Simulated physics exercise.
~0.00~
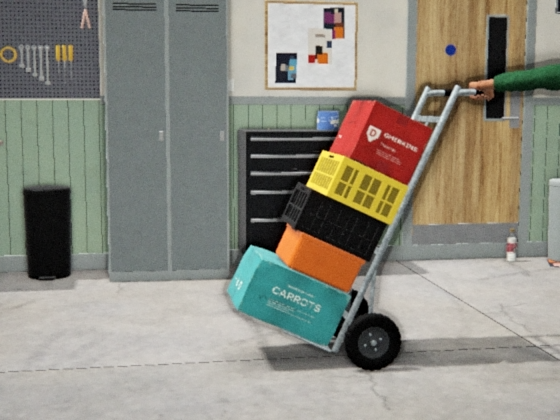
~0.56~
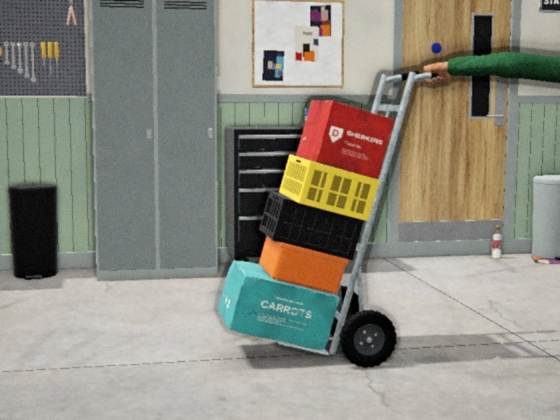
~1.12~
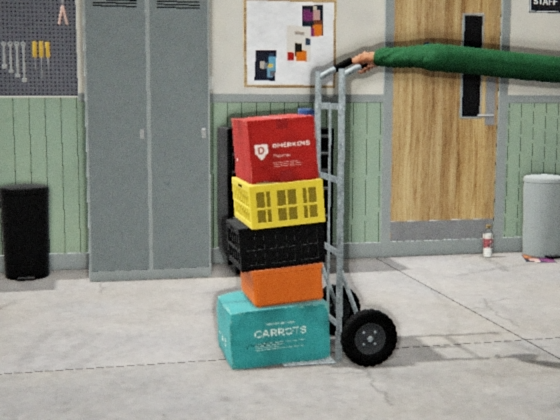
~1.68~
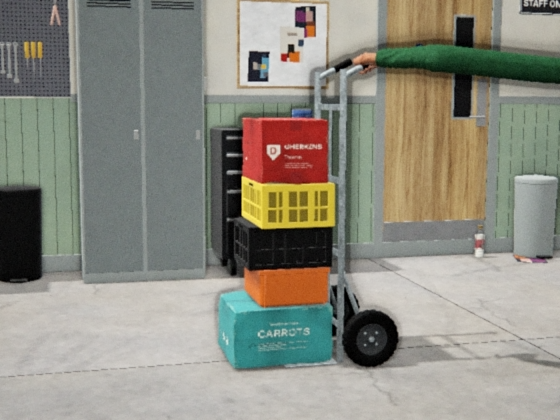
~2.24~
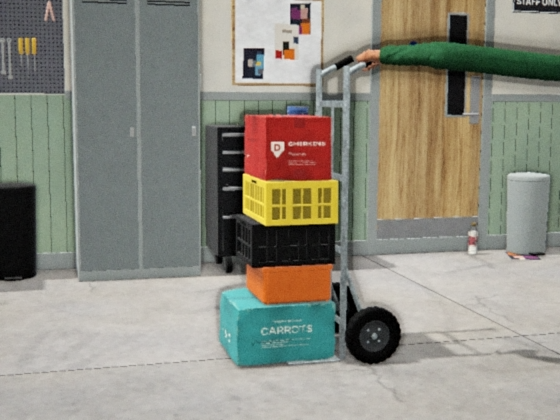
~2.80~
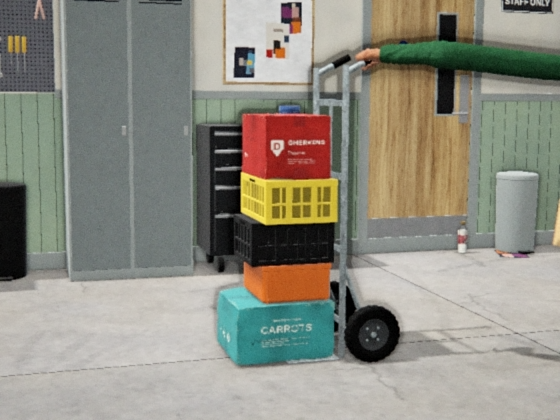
At first, a green-sleeved arm holds a hand truck tilted back to the right, with a turquoise parcel, an orange tote, a black crate, a yellow crate and a red box stacked on it from bottom to top. The hand swings the handles up and to the left, and the leaning stack rises with the truck. The truck comes upright, its load standing nearly straight on the floor plate. The boxes then settle with barely a shift. By the end, all five remain stacked and still, slightly unevenly lined up, while the hand stays on the handle.
